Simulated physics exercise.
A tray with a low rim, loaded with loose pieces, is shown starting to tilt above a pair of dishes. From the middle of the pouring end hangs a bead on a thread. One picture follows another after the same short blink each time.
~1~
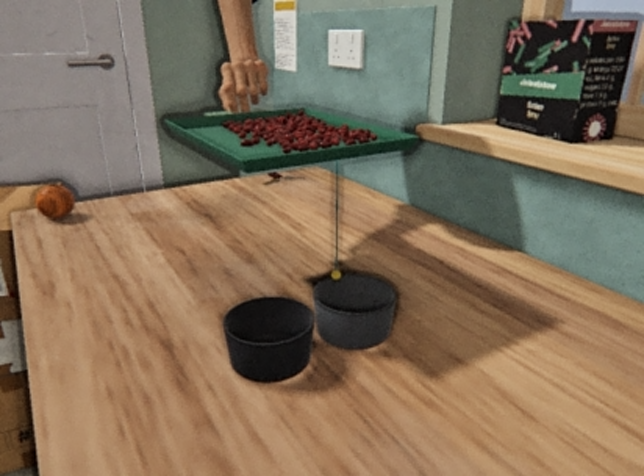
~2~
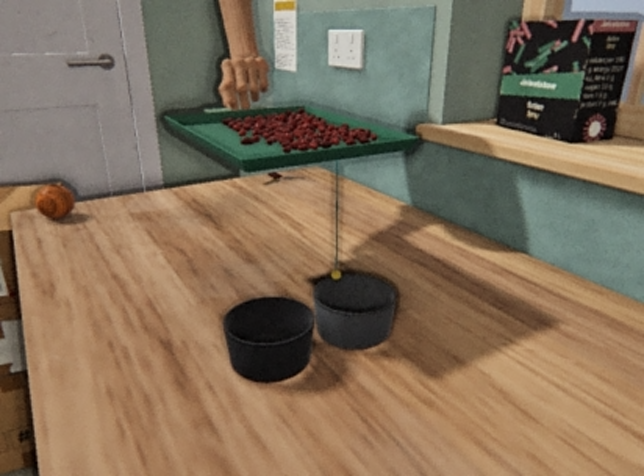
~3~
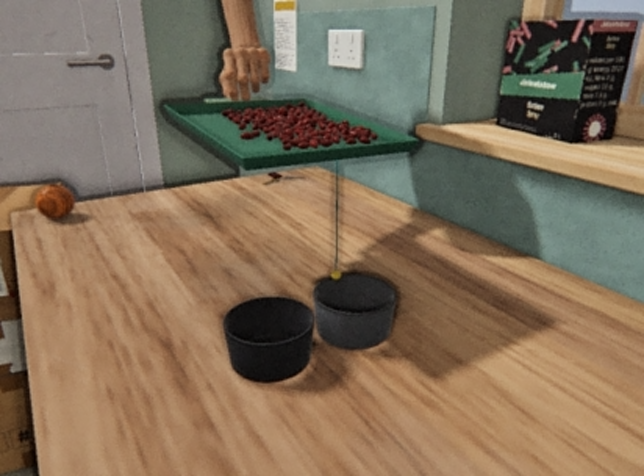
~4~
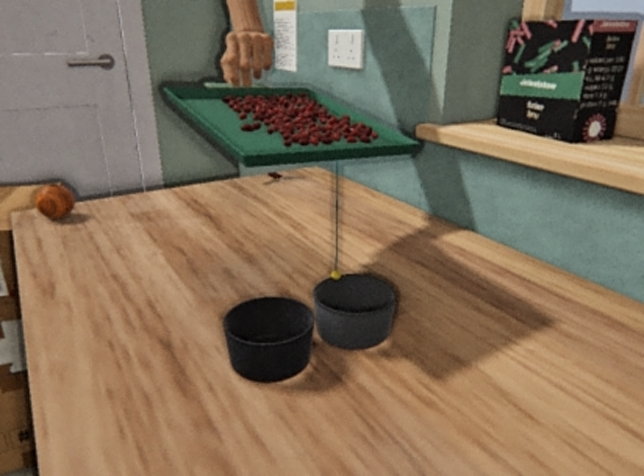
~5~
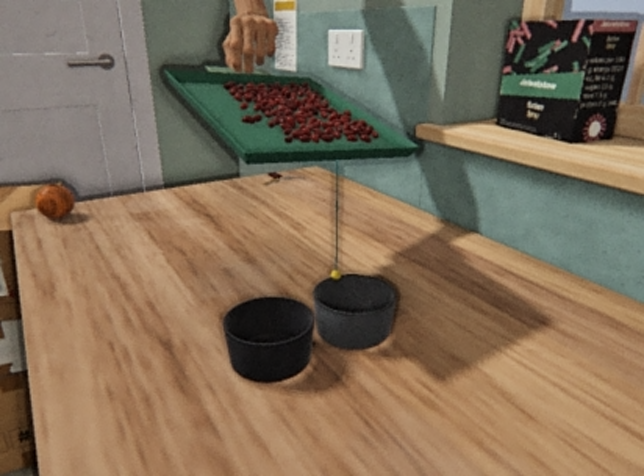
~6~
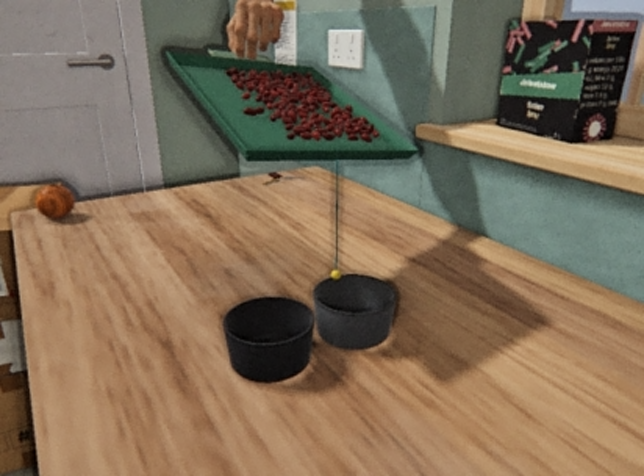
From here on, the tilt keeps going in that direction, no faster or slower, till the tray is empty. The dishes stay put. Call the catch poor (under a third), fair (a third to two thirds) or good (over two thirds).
Poor - under a third is caught.
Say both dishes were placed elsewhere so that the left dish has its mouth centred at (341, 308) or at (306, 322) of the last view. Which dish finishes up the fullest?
At the first place the right one, at the second the dish on the right.
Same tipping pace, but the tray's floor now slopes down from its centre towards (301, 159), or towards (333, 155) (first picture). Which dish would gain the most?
The leftmost dish, then the rightmost dish.
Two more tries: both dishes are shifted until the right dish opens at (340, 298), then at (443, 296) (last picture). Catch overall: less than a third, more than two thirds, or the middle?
Try one: Under a third. Try two: Under a third.
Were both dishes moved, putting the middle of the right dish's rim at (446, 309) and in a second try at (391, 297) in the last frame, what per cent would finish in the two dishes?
The first try yields 10% and the second yields 40%.
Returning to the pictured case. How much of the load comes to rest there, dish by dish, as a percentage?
Left dish: Around 0 in a hundred; right dish: Around 20 in a hundred.
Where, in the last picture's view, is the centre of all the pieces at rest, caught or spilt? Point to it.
I'd put the middle somewhere around (429, 316).
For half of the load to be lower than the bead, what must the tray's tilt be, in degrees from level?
Roughly 75 degrees of turn.
Soon after the last picture, tray tipped steeply; about half on the tray; a stray few in the right dish; a small part outside both; about a third in the air.
A little later, tray tipped past a quarter turn; about a quarter in the right dish; most outside both; a stray few in the air.
Later still, tray tipped past a quarter turn; about a quarter in the right dish; most outside both.
At rest, tray tipped past a quarter turn; none in the left dish; about a quarter in the right dish; most outside both.
